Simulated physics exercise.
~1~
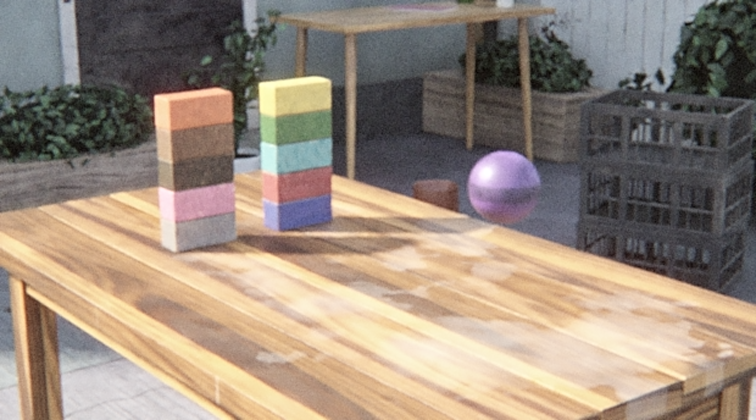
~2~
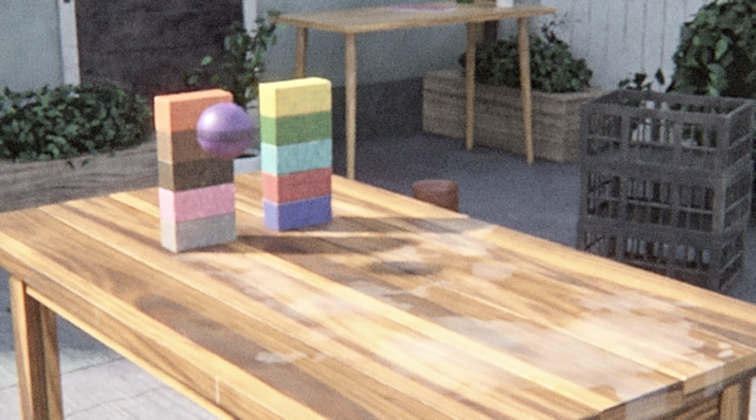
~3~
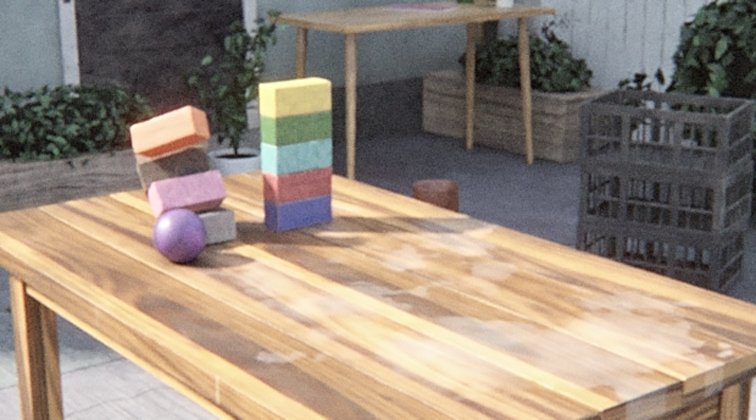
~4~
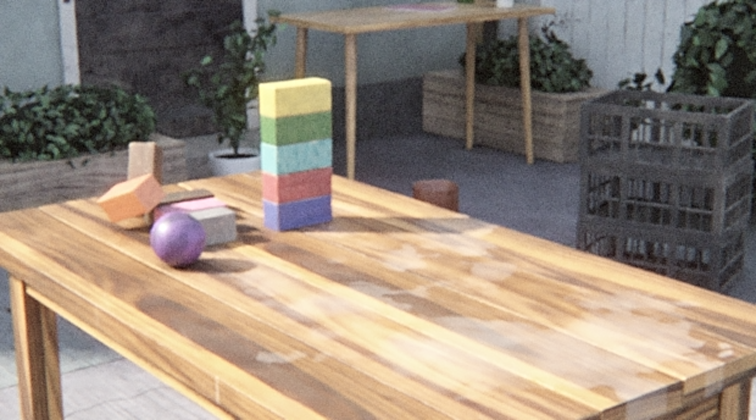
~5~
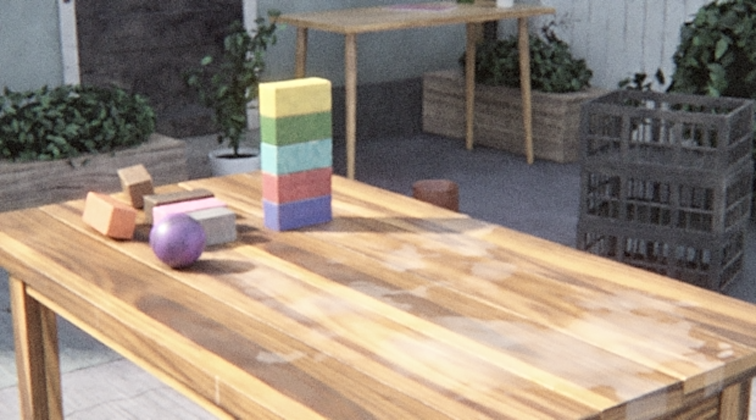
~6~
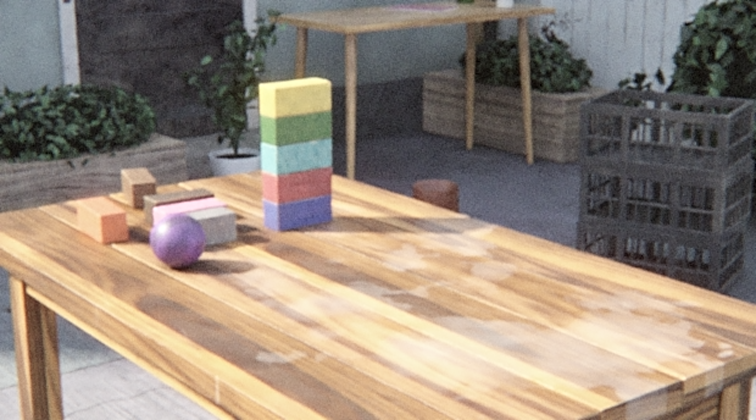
A purple ball flew in from the right and struck the left of two block stacks on a wooden table, toppling its upper blocks, and came to rest beside the fallen pieces while the grey block and the other stack stayed standing.
